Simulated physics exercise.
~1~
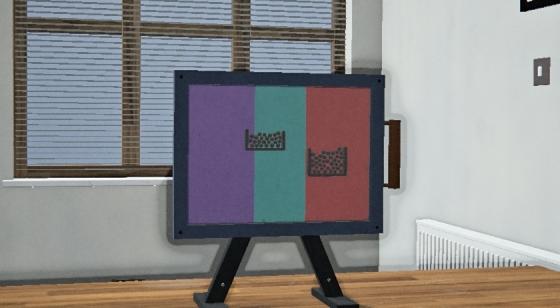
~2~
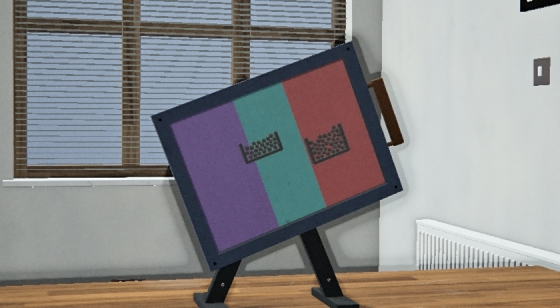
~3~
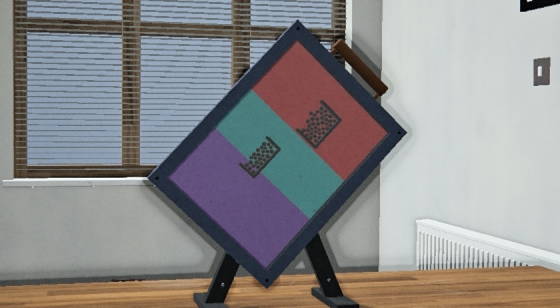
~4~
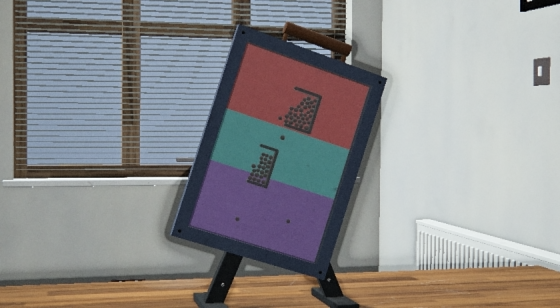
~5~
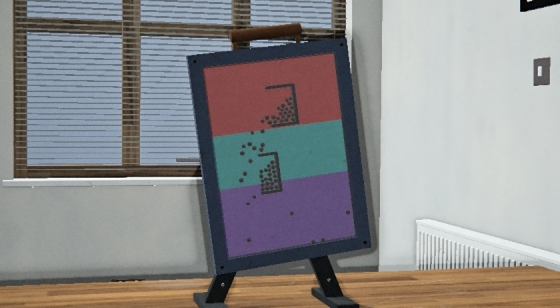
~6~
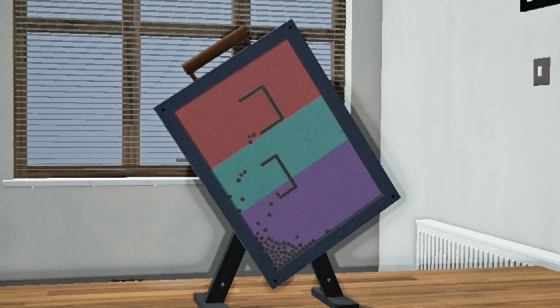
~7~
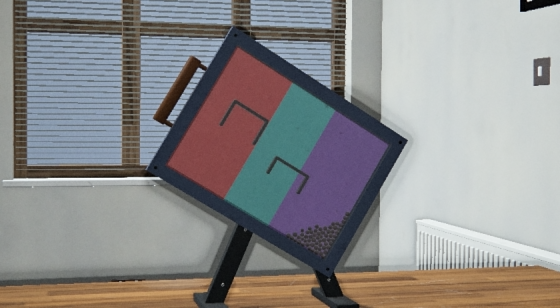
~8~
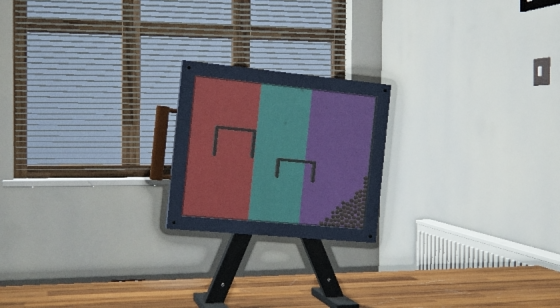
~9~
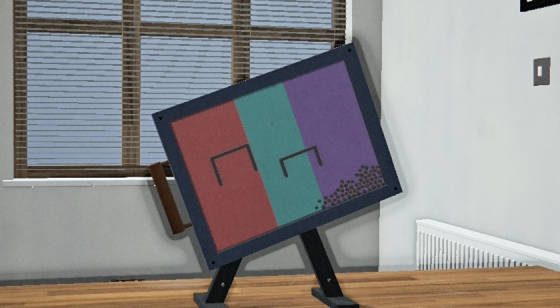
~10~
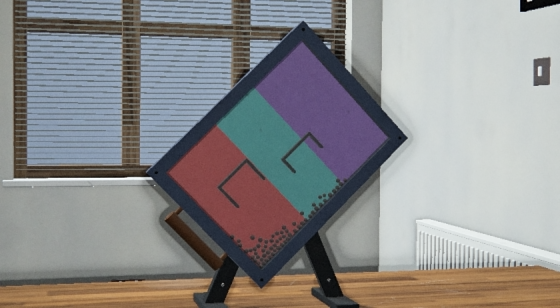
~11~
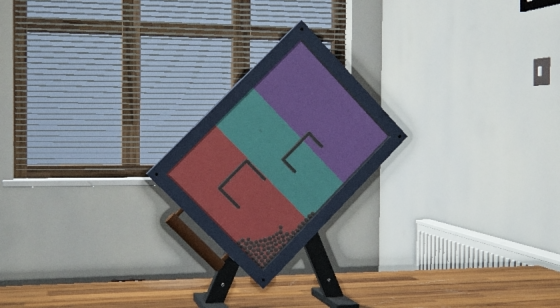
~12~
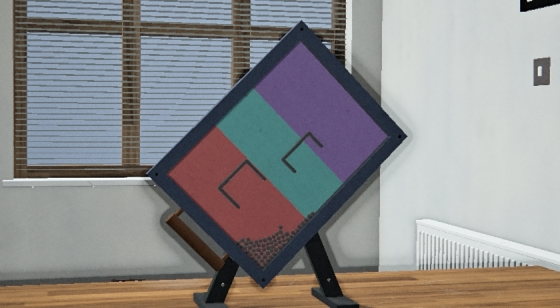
Dark beads sat in two small cups inside an upright box striped purple, turquoise and red, then spilled out as the box turned anticlockwise, slid through the purple corner, and finally settled in the bottom corner, nearly all on red.
